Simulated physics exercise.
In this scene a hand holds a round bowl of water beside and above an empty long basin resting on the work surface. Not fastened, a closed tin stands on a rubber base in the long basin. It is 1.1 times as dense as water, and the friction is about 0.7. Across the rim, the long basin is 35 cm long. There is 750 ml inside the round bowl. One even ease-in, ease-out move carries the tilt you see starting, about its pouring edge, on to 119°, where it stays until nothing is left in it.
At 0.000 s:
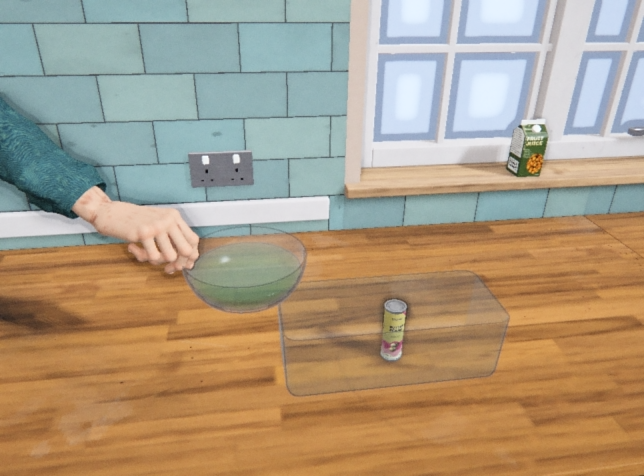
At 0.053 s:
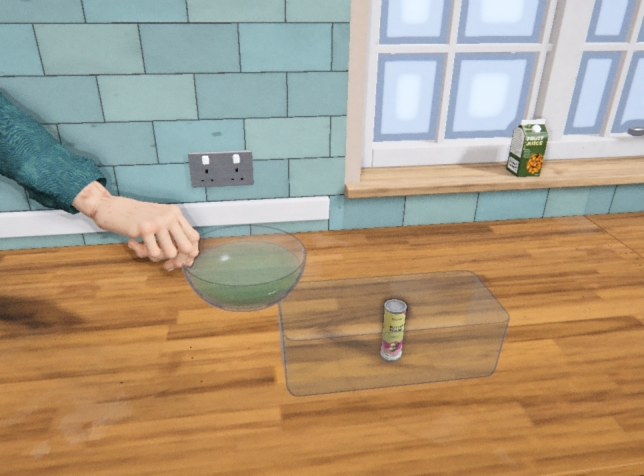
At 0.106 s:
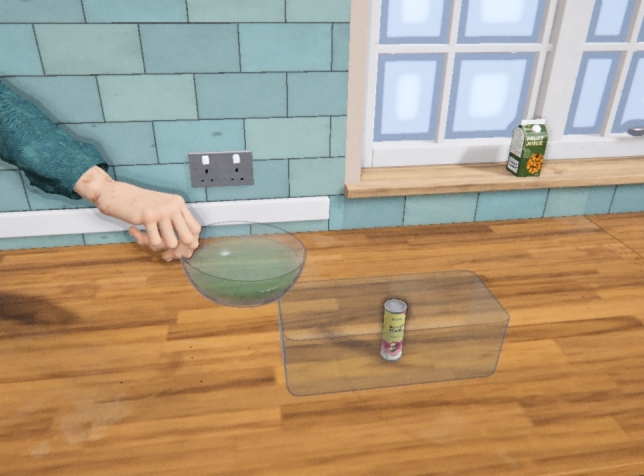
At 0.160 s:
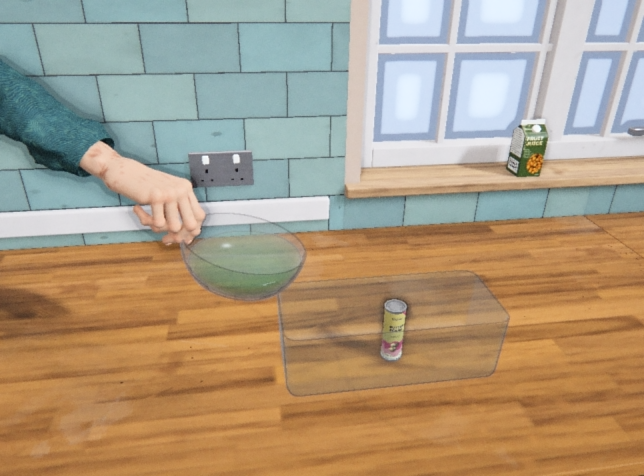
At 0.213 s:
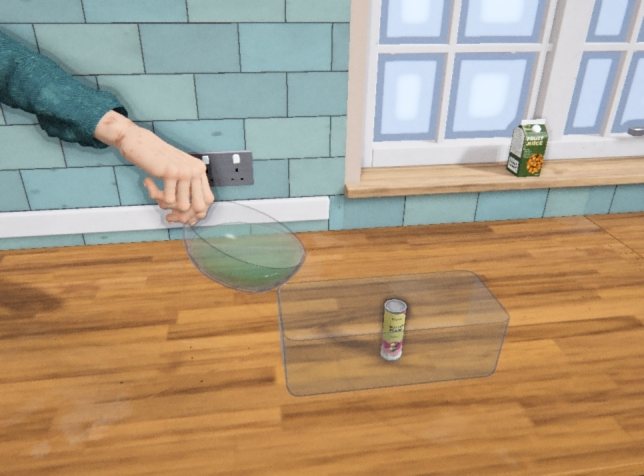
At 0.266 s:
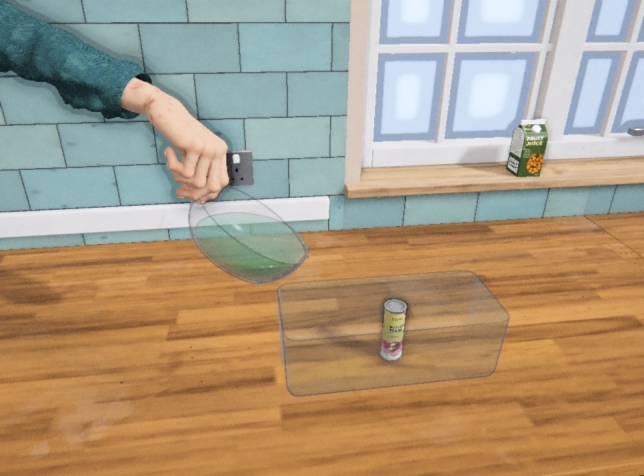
A hand tilting a clear round bowl of water steadily rightward beside a long transparent basin with a closed tin standing inside.
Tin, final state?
Fallen.
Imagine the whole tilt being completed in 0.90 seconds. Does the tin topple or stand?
The tin tips over.
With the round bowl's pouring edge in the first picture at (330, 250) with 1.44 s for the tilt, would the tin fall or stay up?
After that, the tin stays vertical.
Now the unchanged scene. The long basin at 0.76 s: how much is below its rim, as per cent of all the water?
Near 98 in a hundred.
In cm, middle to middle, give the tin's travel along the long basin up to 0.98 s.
The tin has gone some 8 cm.
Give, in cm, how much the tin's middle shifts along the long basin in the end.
Roughly 8.5 cm.
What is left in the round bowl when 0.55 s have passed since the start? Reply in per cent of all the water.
Portion remaining: Approx. 10 per cent.
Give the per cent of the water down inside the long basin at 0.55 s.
About 24%.
By 0.55 s the tilt is 104° and 9 per cent is still to pour; the tin stands where it began.
By 0.76 s the tilt is 119° and 0 per cent is still to pour; the tin leans 37°.
By 0.98 s the tilt is 119° and 0 per cent is still to pour; the tin lies on its side.
By 1.22 s the tilt is 119° and 0 per cent is still to pour; the tin lies on its side.
At rest the tin lies on its side.
